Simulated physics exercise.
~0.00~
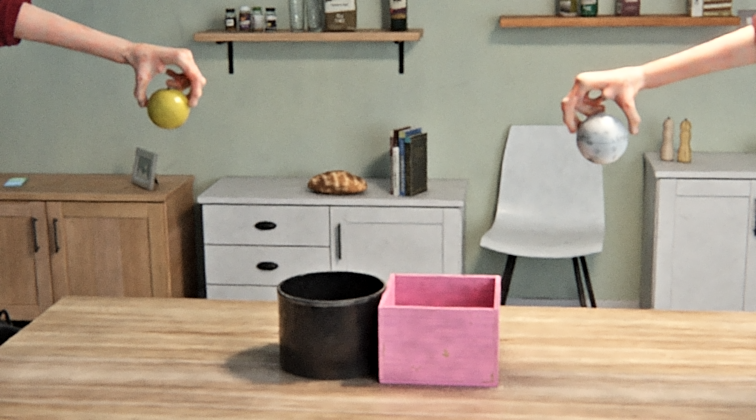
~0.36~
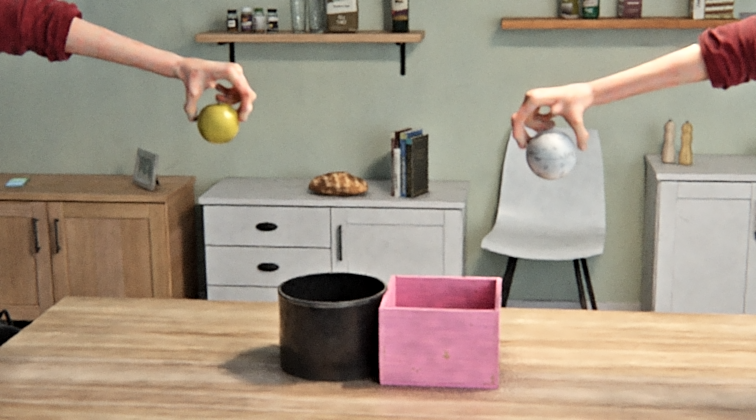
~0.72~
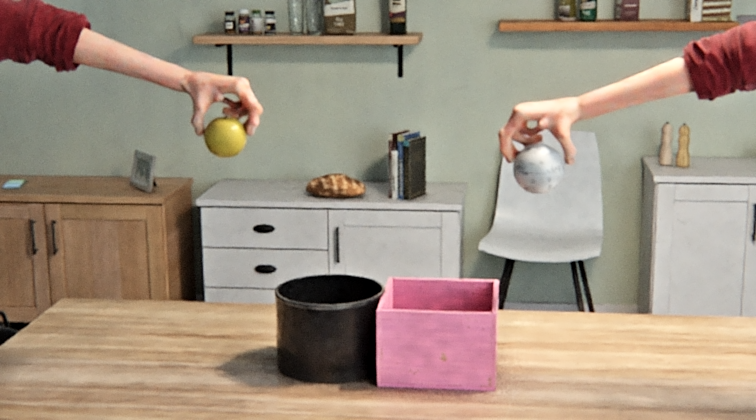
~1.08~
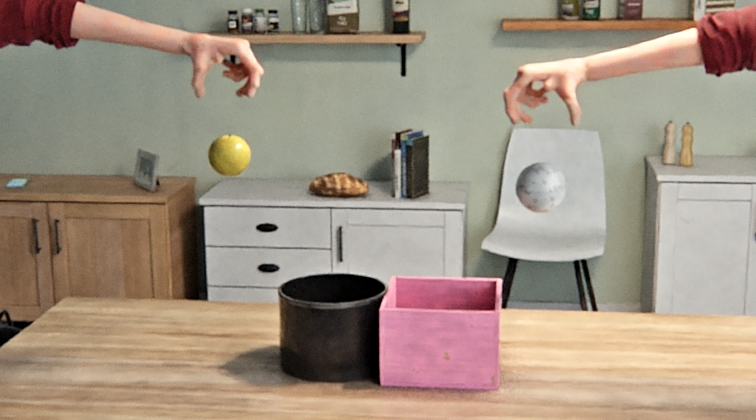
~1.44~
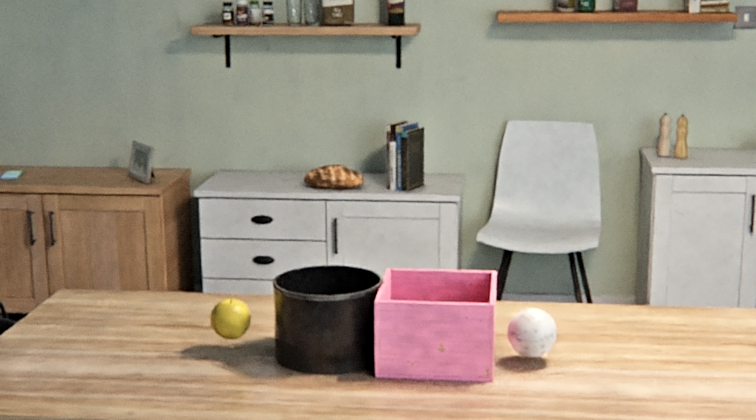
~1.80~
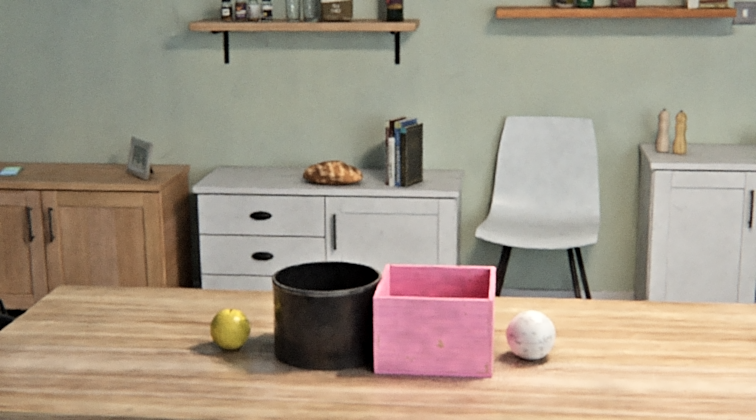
Two hands held a yellow apple and a white ball above a table, moved them inward toward a black bucket and a pink crate, then let go, and both dropped outside the containers, the apple resting left of the bucket and the ball right of the crate.
